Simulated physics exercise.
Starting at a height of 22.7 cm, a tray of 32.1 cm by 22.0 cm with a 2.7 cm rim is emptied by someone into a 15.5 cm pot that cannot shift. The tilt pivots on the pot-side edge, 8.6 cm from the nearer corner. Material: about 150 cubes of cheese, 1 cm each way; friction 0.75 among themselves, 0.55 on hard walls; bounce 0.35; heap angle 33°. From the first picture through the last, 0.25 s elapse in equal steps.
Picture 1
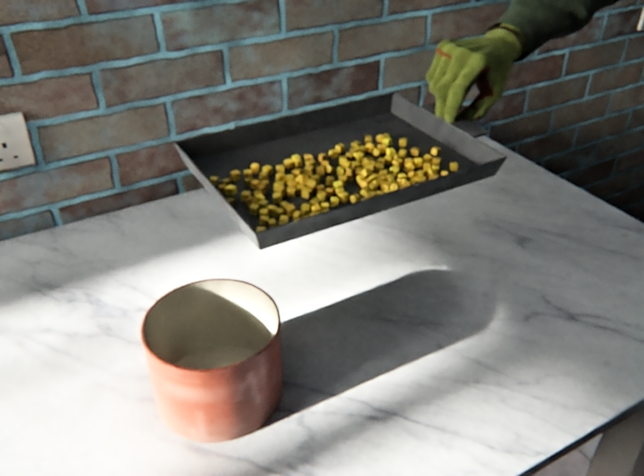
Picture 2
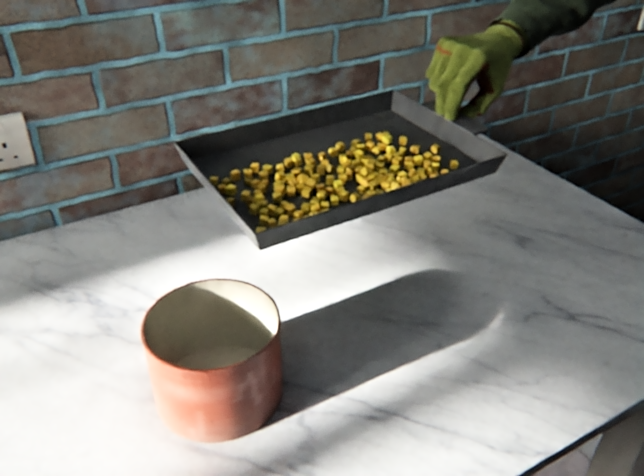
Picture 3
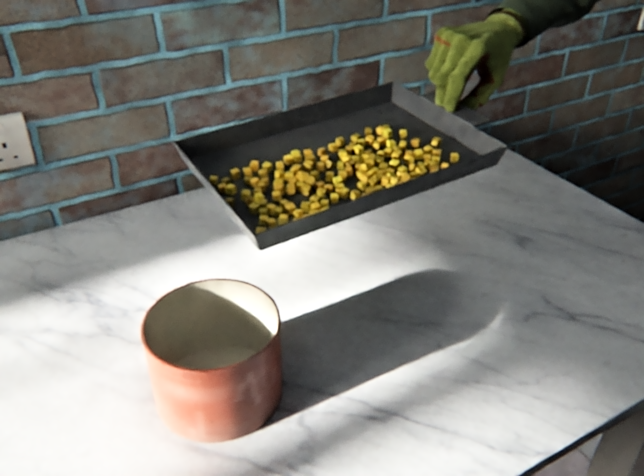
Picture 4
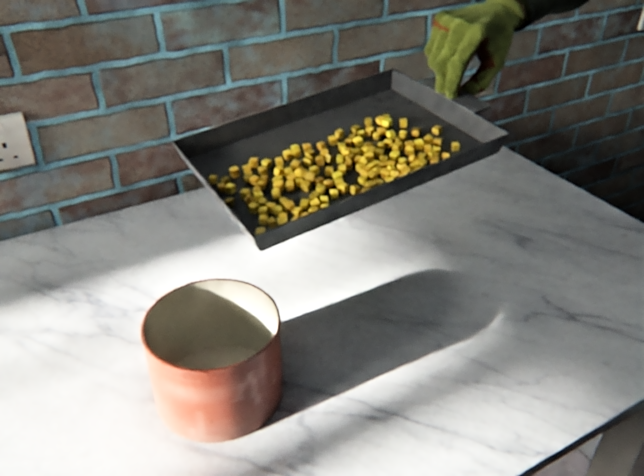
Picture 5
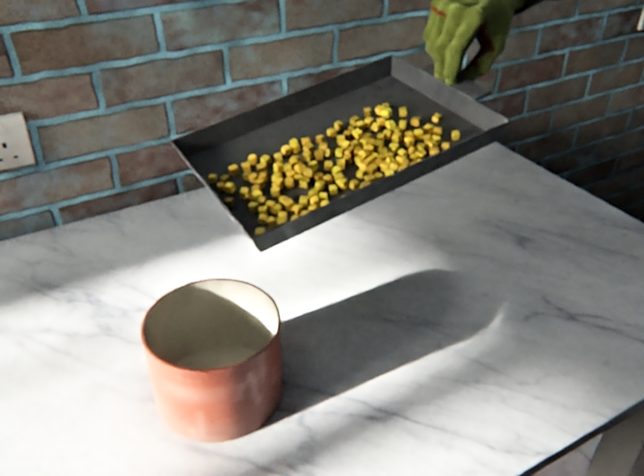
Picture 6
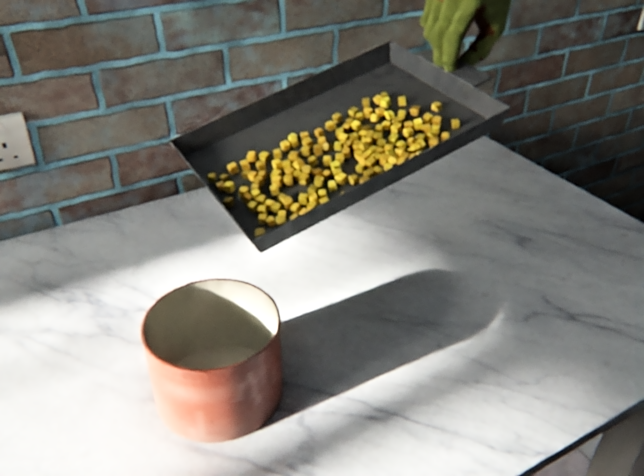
A dark, shallow tray scattered with small yellow cubes hangs above a white marbled worktop, gripped at its far right by a green-gloved hand. Seen from above at a steady angle, an open copper-coloured pot stands at lower left, before a brick wall with blue-green joints and a socket. The hand slowly rises, lifting the tray's far right side while its near left corner barely moves.
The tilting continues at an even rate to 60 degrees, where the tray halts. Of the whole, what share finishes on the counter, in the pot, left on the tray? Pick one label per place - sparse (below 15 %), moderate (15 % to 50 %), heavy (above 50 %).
Counter: Sparse; pot: Moderate; tray: Heavy.
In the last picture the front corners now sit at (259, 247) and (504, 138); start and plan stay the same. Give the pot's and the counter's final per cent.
Final per cent - pot 5, counter 10.
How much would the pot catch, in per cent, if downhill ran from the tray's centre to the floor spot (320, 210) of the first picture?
Near 5 percent, give or take.
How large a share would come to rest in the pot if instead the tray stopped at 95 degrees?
It would be near 90 per cent.
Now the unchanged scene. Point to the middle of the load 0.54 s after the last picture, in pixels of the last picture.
Estimated load position: Around (265, 179).
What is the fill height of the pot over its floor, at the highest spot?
Close to 1.5 cm up.
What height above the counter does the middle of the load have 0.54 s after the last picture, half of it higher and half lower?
Some 28 cm above the counter.
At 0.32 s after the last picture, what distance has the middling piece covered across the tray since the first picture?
It has moved some 1 cm from its start.
Then, 0.32 s after the last picture, tilt 36 degrees; the tray holds 100 %, the pot 0 %.
Then, 0.54 s after the last picture, tilt 52 degrees; the tray holds 100 %, the pot 0 %.
Then, 0.87 s after the last picture, tilt 60 degrees; the tray holds 75 %, the pot 15 %.
In the end, counter 5 %, pot 25 %, tray 70 %.
